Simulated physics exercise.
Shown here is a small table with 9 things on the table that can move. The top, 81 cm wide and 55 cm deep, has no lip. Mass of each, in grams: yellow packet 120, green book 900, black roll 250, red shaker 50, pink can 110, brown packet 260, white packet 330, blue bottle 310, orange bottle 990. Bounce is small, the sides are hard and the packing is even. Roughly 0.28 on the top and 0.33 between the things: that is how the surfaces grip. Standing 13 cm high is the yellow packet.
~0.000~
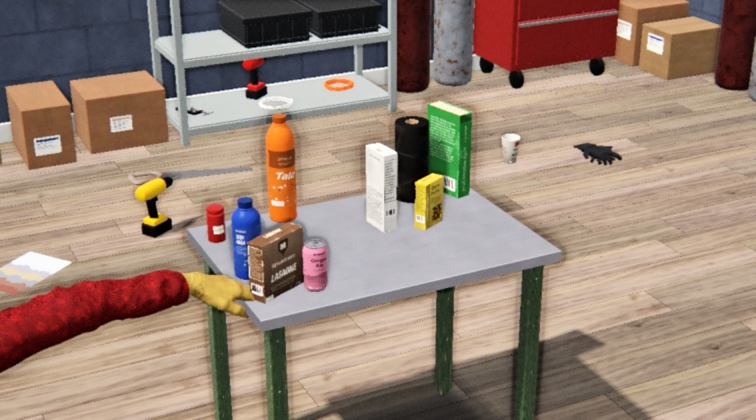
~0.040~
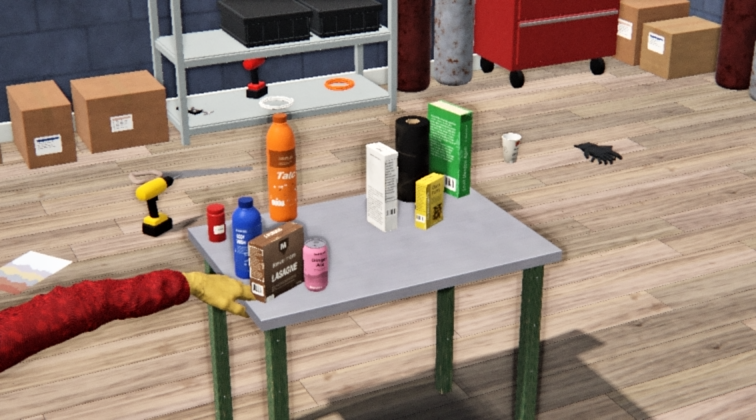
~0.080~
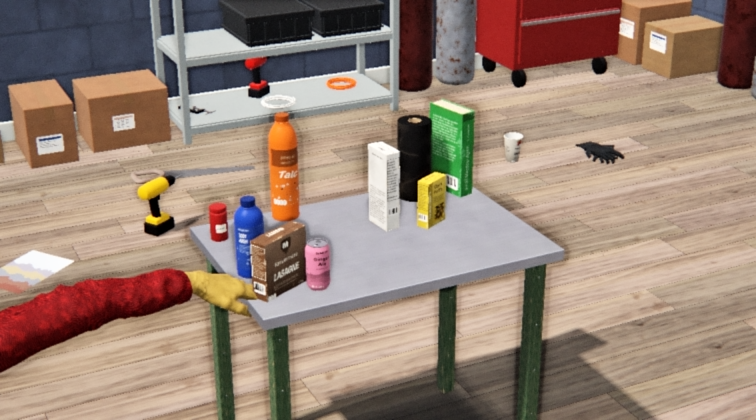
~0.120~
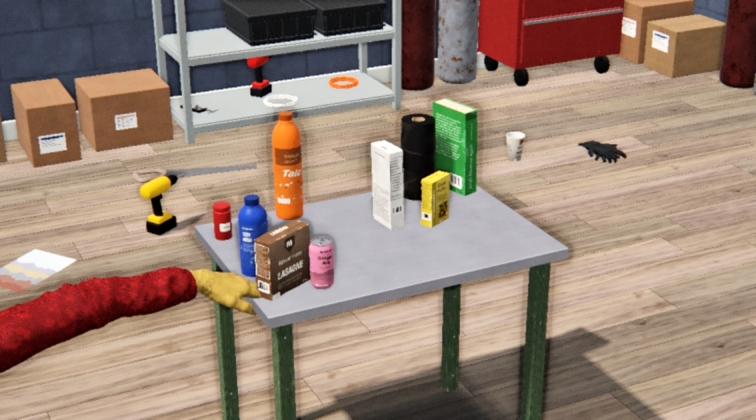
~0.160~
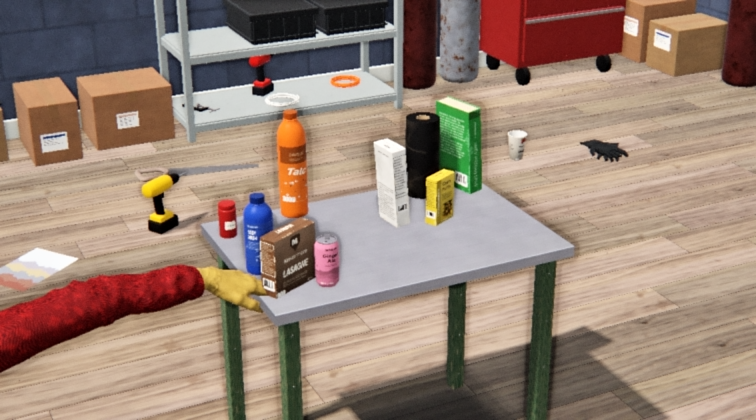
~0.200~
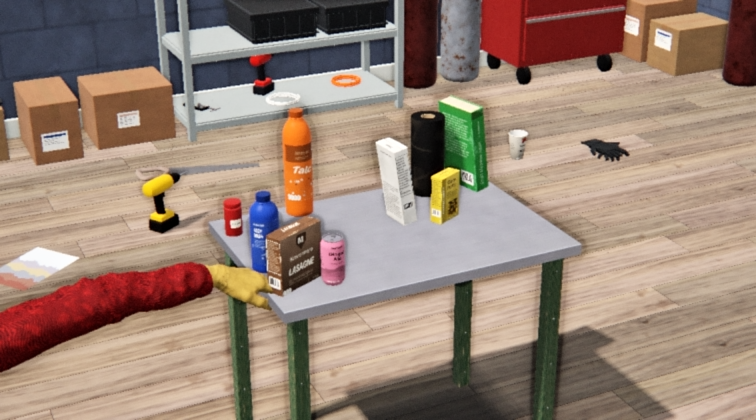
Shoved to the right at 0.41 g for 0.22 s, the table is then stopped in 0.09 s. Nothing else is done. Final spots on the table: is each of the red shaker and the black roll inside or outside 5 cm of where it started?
The red shaker is going to sit tight, the black roll is going to wander off.
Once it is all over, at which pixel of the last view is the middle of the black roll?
End position: Roughly (393, 179).
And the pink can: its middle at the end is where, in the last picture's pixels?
End point: Approx. (383, 249).
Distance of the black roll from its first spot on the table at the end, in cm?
Roughly 22 cm.
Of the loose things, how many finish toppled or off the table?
I count 3.
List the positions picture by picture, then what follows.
The first picture shows red shaker (216, 223); black roll (412, 160).
The second picture shows pink can (316, 266); brown packet (277, 262).
The third picture shows white packet (384, 187); blue bottle (250, 236).
The fourth picture shows table shifted 1 cm; orange bottle (288, 165); yellow packet (435, 199).
The fifth picture shows table shifted 2 cm; white packet (392, 183) at 4° to upright; green book (459, 145) at 4° to upright.
The sixth picture shows table shifted 4 cm; red shaker (233, 217); black roll (427, 154).
Around 0.30 s, table shifted 11 cm; black roll at 8° to upright near (442, 150); red shaker shifted 3 cm near (252, 214); white packet at 31° to upright.
Around 0.50 s, table shifted 14 cm; black roll at 11° to upright near (449, 149); red shaker shifted 2 cm near (280, 208); white packet on its side.
Around 0.80 s, table shifted 14 cm; black roll at 33° to upright near (428, 151); red shaker shifted 2 cm near (280, 208); green book on its side.
Finally (2.1 s), on their side or leaning hard on the table, green book, black roll and white packet; the other 6 still in place (within 5 cm). In the last view, red shaker near (280, 208), black roll near (393, 179).
